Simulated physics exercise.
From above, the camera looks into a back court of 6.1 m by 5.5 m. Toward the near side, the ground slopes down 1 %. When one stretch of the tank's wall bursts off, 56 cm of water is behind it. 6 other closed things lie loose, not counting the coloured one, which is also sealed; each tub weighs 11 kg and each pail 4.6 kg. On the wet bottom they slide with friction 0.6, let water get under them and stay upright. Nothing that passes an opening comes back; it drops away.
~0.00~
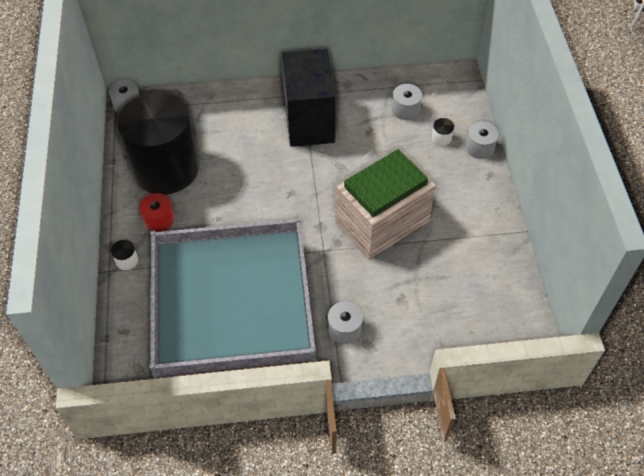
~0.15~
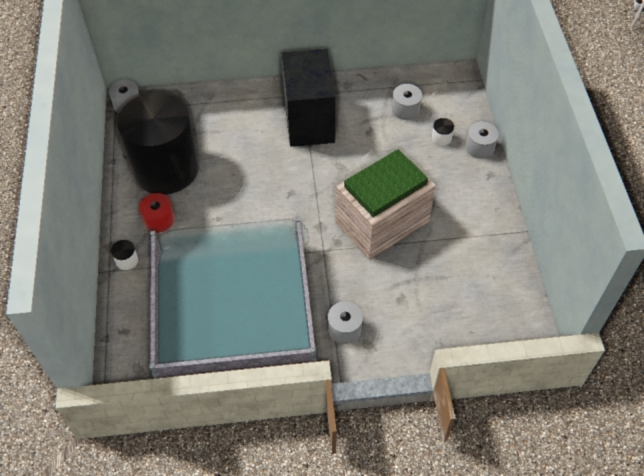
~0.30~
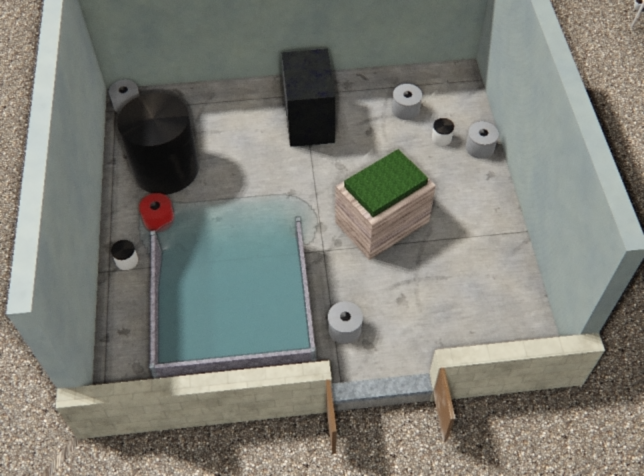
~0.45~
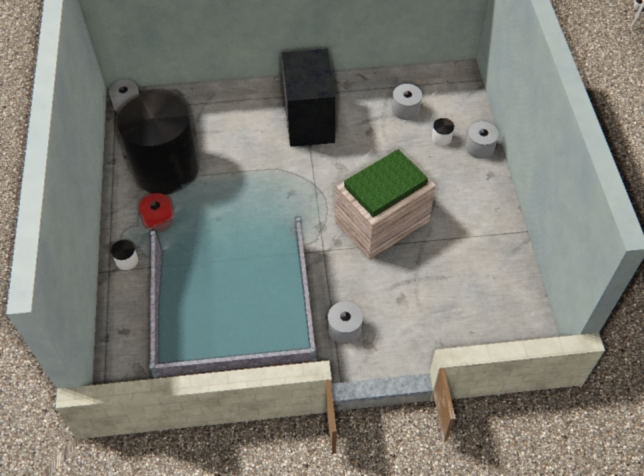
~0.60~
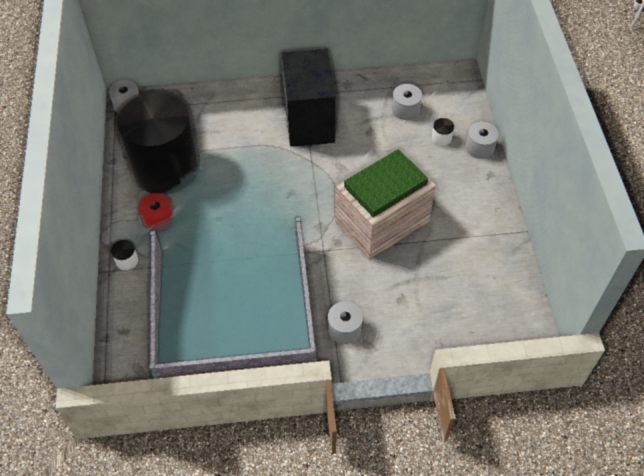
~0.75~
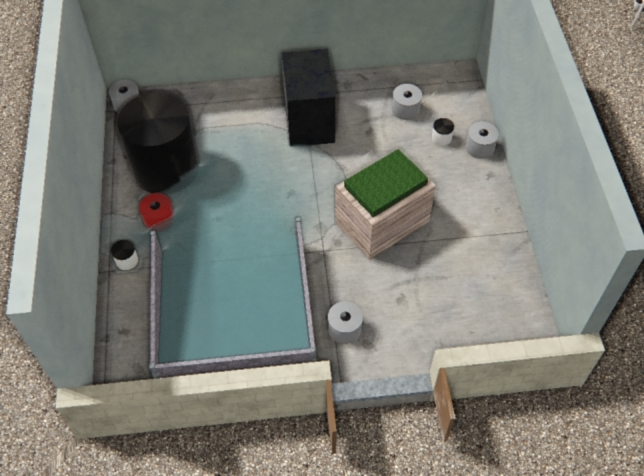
The clip shows a walled court from above as the far side of a tank's wall drops away and water spreads across the floor toward the dark drum and around the red tub, while the loose objects stay in place.
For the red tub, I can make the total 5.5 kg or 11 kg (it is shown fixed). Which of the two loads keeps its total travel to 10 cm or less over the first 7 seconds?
Watching this, I'd bet no version stays within bounds.
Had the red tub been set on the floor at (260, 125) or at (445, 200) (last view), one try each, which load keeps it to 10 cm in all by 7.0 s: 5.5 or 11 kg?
Taking the two tries in order, both fall short and both fall short.
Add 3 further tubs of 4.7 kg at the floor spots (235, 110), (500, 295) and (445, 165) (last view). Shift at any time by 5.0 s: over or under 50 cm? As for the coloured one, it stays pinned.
In that order: Farther, then not as far, then farther.
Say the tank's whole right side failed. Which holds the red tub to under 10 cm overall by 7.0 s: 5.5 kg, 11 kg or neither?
In that case, even the light one works.
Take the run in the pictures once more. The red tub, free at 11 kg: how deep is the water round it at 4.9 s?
Around 14 cm.
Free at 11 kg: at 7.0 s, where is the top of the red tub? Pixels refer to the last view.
(248, 93).
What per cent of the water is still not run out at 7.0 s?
About 100 in a hundred parts of the water.
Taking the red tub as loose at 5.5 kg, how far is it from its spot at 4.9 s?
Close to 200 centimetres.
After 1.4 s the red tub would be 95 cm from its start with 5.5 kg and 81 cm from its start with 11 kg; 12 cm of water round it then.
After 3.1 s the red tub would be 185 cm from its start with 5.5 kg and 180 cm from its start with 11 kg; 12 cm of water round it then.
After 4.9 s the red tub would be 201 cm from its start with 5.5 kg and 217 cm from its start with 11 kg; 14 cm of water round it then.
After 7.0 s the red tub would be 228 cm from its start with 5.5 kg and 247 cm from its start with 11 kg; 7 cm of water round it then.
